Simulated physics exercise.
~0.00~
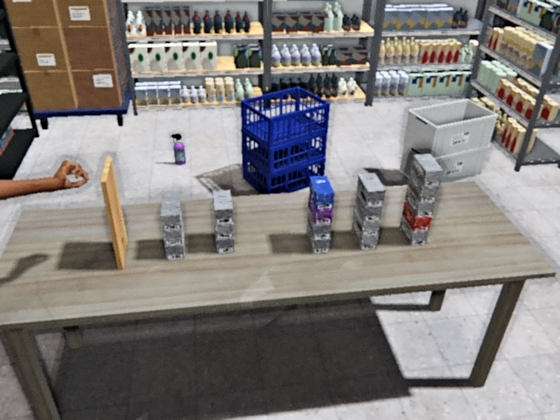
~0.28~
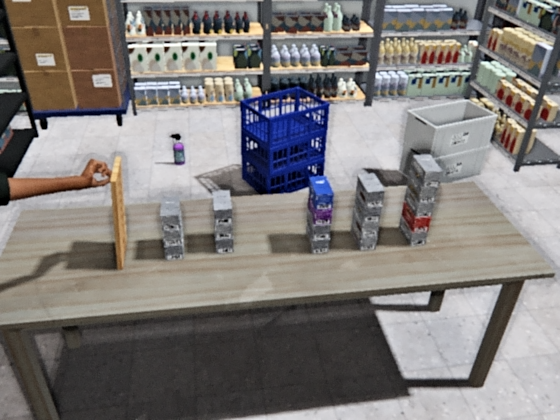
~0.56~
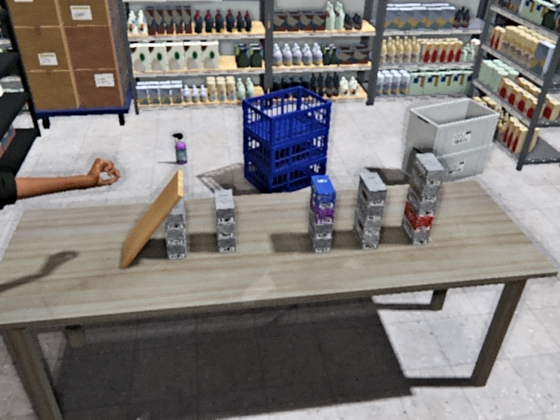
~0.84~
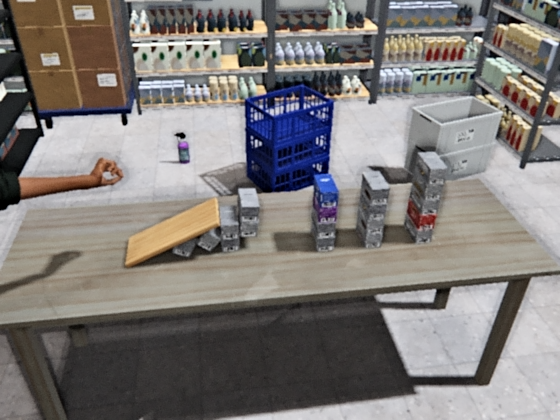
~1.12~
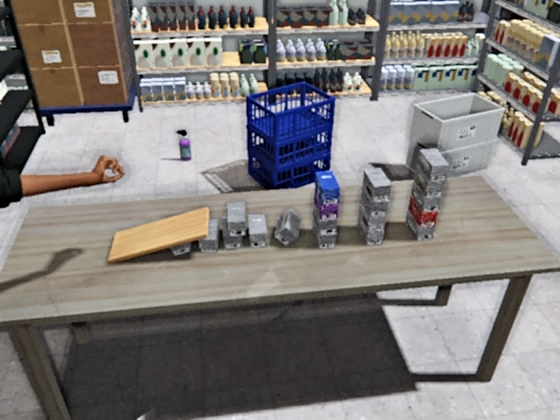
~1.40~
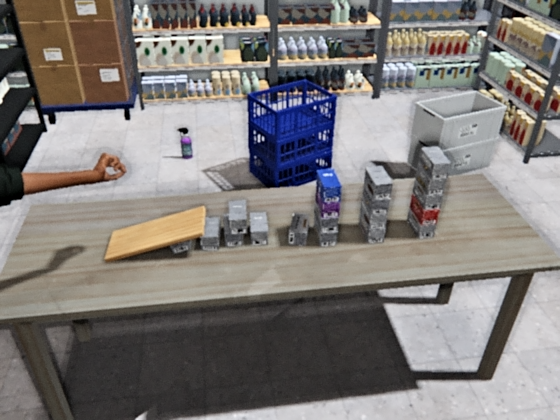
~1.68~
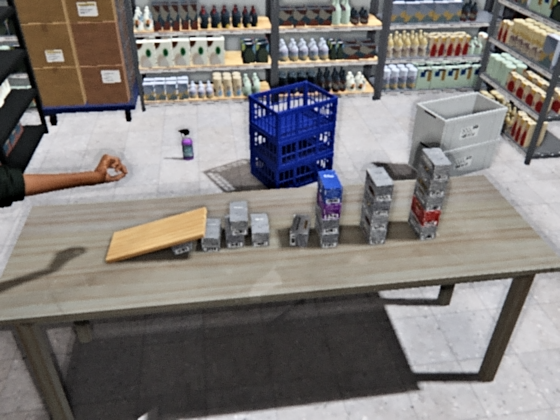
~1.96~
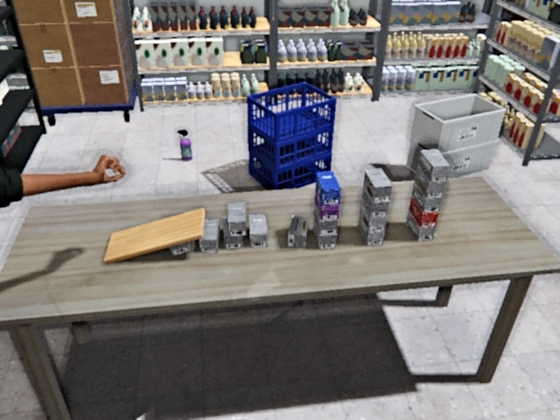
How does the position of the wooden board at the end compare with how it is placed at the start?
The board stands upright on the table at the start, and at the end it lies on its side at a slant, propped against fallen packets.
The video shows a hand pushing an upright wooden board on a table so that it tips right into stacks of small grey packets, toppling the nearest ones, while the farther stacks with blue, purple and red packets stay standing.
